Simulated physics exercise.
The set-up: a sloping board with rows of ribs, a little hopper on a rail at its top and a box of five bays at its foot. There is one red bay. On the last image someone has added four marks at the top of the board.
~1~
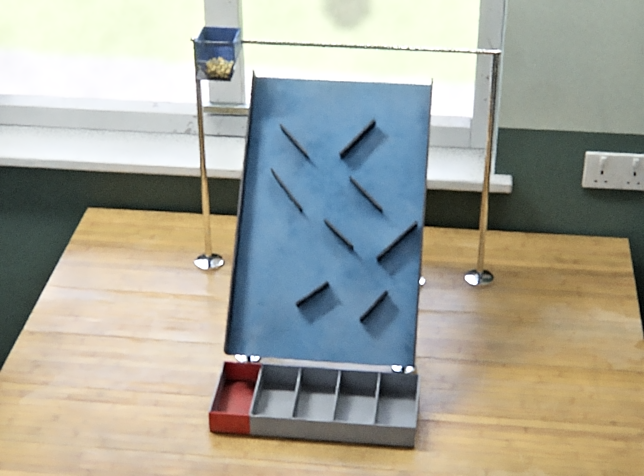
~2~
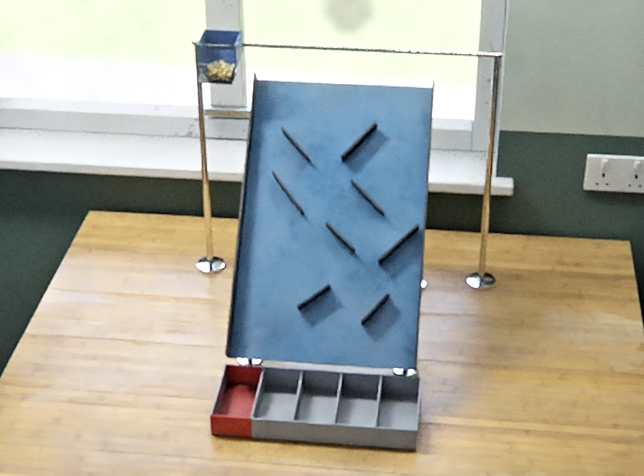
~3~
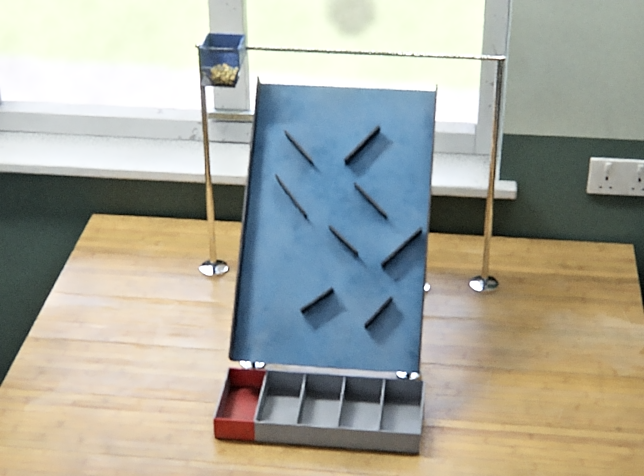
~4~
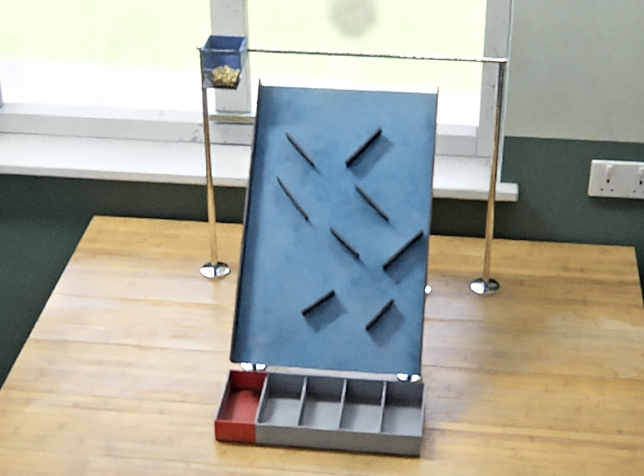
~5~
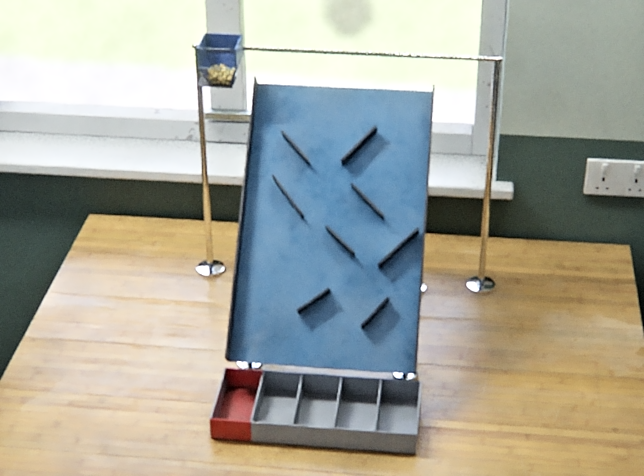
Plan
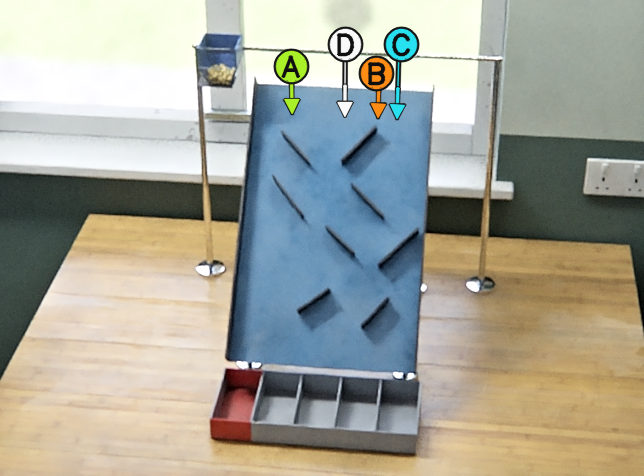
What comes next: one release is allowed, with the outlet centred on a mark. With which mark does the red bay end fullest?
It is D.
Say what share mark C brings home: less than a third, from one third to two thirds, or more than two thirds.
Less than a third.
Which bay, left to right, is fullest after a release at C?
The third from the left.
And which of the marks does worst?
C it is.
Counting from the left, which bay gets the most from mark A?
The third from the left.
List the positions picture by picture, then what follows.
Hopper at (220, 66), soya beans, door shut, in the first frame.
Ribs (282, 127) to (309, 157), (341, 157) to (376, 122), (272, 171) to (302, 211), in the second frame.
Ribs (354, 182) to (386, 215), (329, 225) to (357, 252), (381, 264) to (421, 227), in the third frame.
Ribs (301, 312) to (334, 290), (366, 328) to (392, 299), in the fourth frame.
Red bay at (231, 428), number 1 of 5 from the left, in the fifth frame.
On the marked copy, mark A meets the board at (292, 108); mark B meets the board at (378, 112); mark C meets the board at (397, 113); mark D meets the board at (344, 111).
With A, a small part in the red bay, about two thirds in other bays, about a quarter outside the box.
With B, about a third in the red bay, about half in other bays, about a quarter outside the box.
With C, a stray few in the red bay, most in other bays, a stray few held on the board, a small part outside the box.
With D, about two thirds in the red bay, about a quarter in other bays, a small part outside the box.
